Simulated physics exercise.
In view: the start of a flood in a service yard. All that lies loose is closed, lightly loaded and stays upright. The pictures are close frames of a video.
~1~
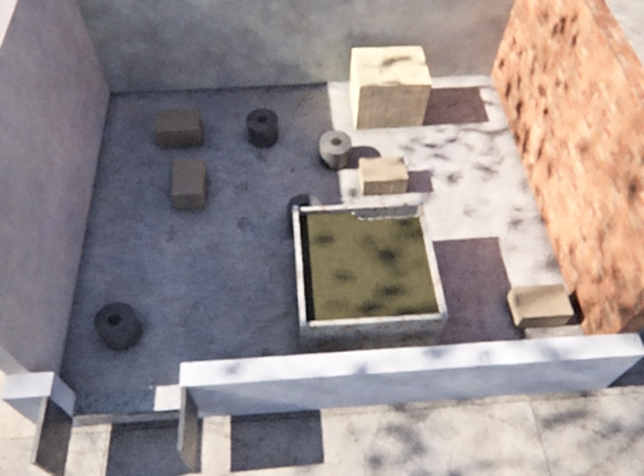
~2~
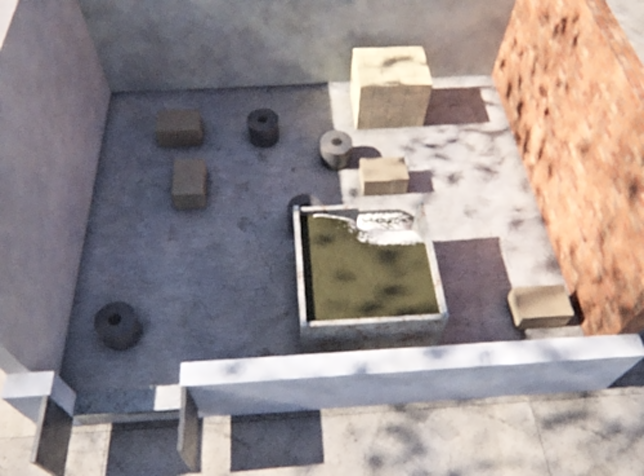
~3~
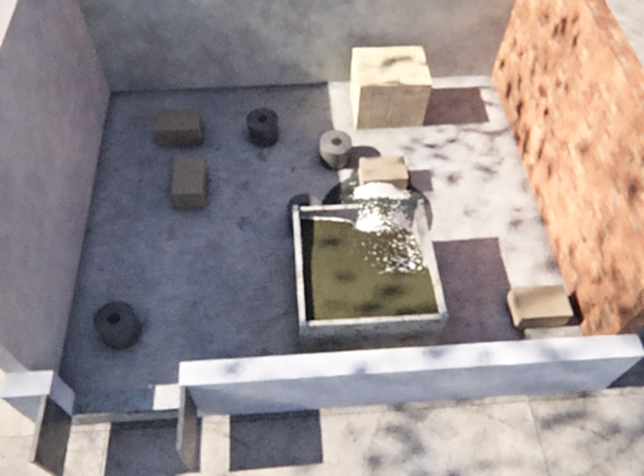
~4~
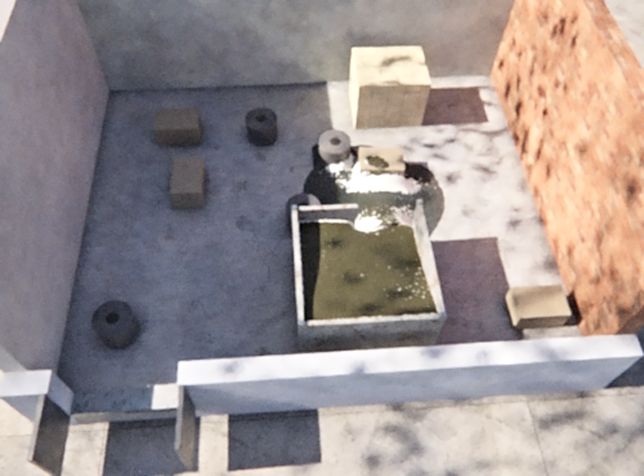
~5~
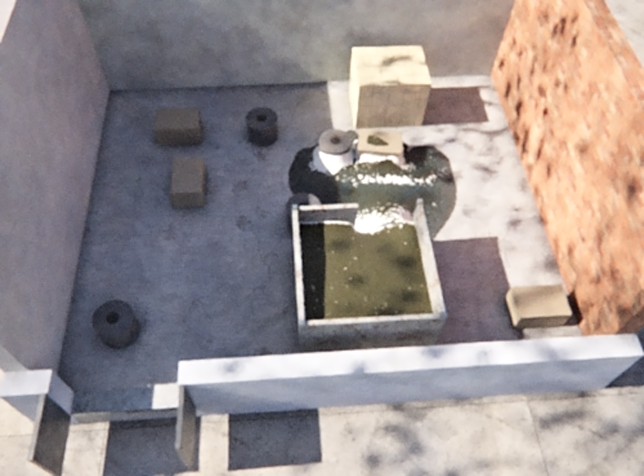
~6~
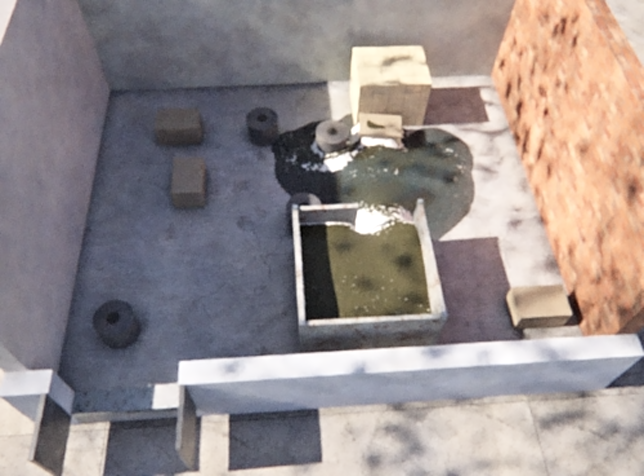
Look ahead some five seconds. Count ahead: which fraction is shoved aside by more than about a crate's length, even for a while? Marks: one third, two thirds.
That comes to one to two thirds.
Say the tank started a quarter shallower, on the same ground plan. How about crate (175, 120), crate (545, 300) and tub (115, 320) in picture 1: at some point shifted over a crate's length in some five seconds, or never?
One after the other: Less than that, no, short of that.
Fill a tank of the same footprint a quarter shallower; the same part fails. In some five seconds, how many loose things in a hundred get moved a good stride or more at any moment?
Close to 40 %.
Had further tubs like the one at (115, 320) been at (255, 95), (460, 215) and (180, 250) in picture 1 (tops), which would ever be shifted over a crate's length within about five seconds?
In turn: Shifted that much, less than that, never so far.
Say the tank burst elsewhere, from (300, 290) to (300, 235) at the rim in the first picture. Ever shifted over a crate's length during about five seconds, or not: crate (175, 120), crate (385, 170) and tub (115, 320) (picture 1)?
One after the other: Not that far, less than that, moved that far.
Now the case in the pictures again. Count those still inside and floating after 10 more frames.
The number is 2.
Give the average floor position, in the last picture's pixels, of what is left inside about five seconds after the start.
Around (230, 204).
A moment on, 2 of 8 are well off their spots; 0 afloat.
Next, 3 of 8 are well off their spots; 2 afloat.
Later, 3 of 8 are well off their spots; 2 afloat.
In the end, 3 of 8 are well off their spots, and 3 have been at some point; 1 afloat.
